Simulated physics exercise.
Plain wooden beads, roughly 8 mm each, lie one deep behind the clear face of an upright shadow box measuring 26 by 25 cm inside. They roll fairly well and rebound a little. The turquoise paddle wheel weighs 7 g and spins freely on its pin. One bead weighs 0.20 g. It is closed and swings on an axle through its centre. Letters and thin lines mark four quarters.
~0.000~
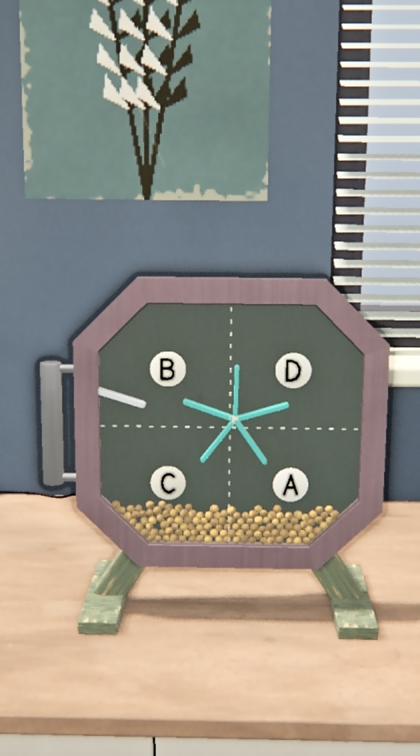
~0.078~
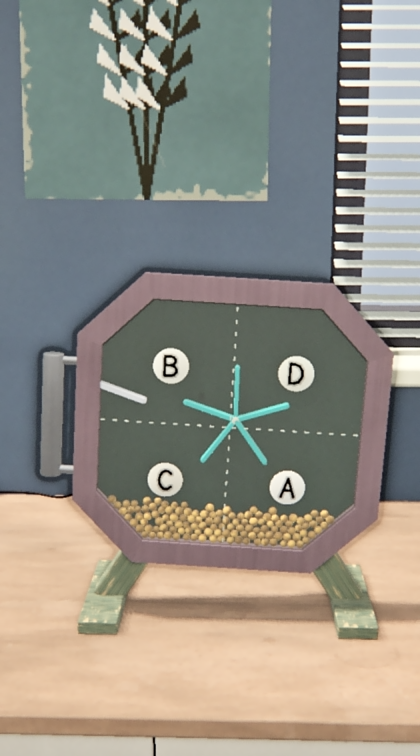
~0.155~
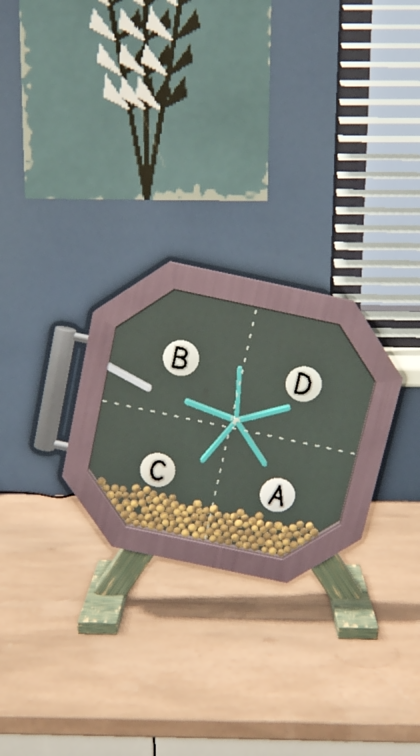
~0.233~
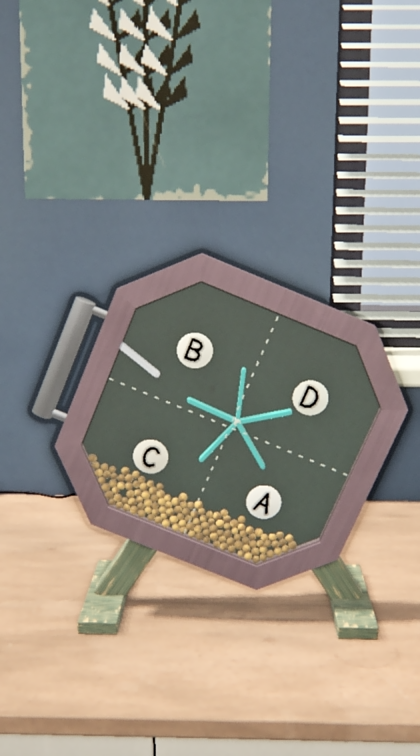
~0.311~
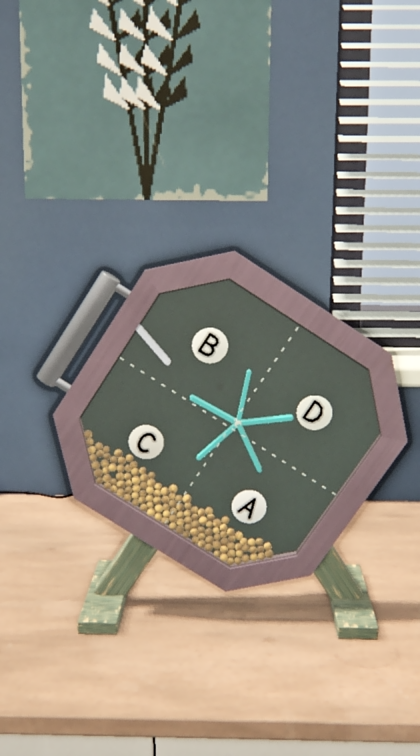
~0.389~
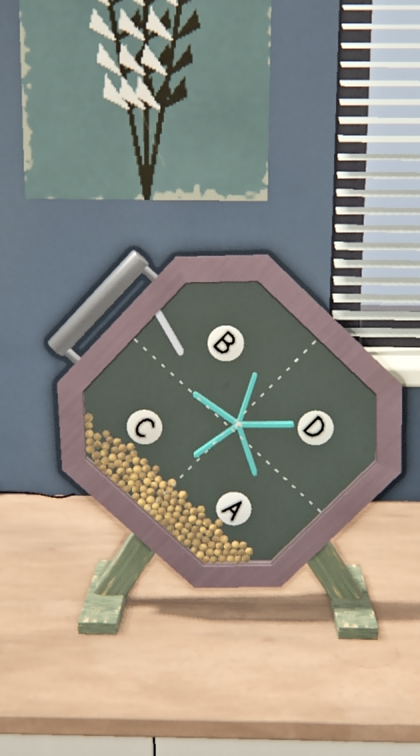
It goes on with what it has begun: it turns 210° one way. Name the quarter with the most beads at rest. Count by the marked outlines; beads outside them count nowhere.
Answer: B.
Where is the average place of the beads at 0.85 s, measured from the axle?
Some 6 cm left and 8 cm below.
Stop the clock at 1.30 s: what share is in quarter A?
Some 10 per cent.
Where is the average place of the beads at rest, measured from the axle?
About 2 cm left and 10 cm below.
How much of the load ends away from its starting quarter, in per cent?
Roughly 100 per cent.
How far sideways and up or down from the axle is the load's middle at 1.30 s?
Some 7 cm left and 9 cm below.
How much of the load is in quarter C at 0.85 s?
Some 0 per cent.
By 0.85 s, it stands 105° clockwise; the beads' middle is 6 cm left of and 8 cm below the centre; A 75 %, D 25 %.
By 1.30 s, it stands 166° clockwise; the beads' middle is 7 cm left of and 9 cm below the centre; A 10 %, D 90 %.
By 1.70 s, it has come round 210° clockwise; the beads' middle is 6 cm left of and 8 cm below the centre; B 45 %, D 55 %.
At rest by 3.1 s, it has come round 210° clockwise; A 0 %, B 75 %, C 0 %, D 25 %.
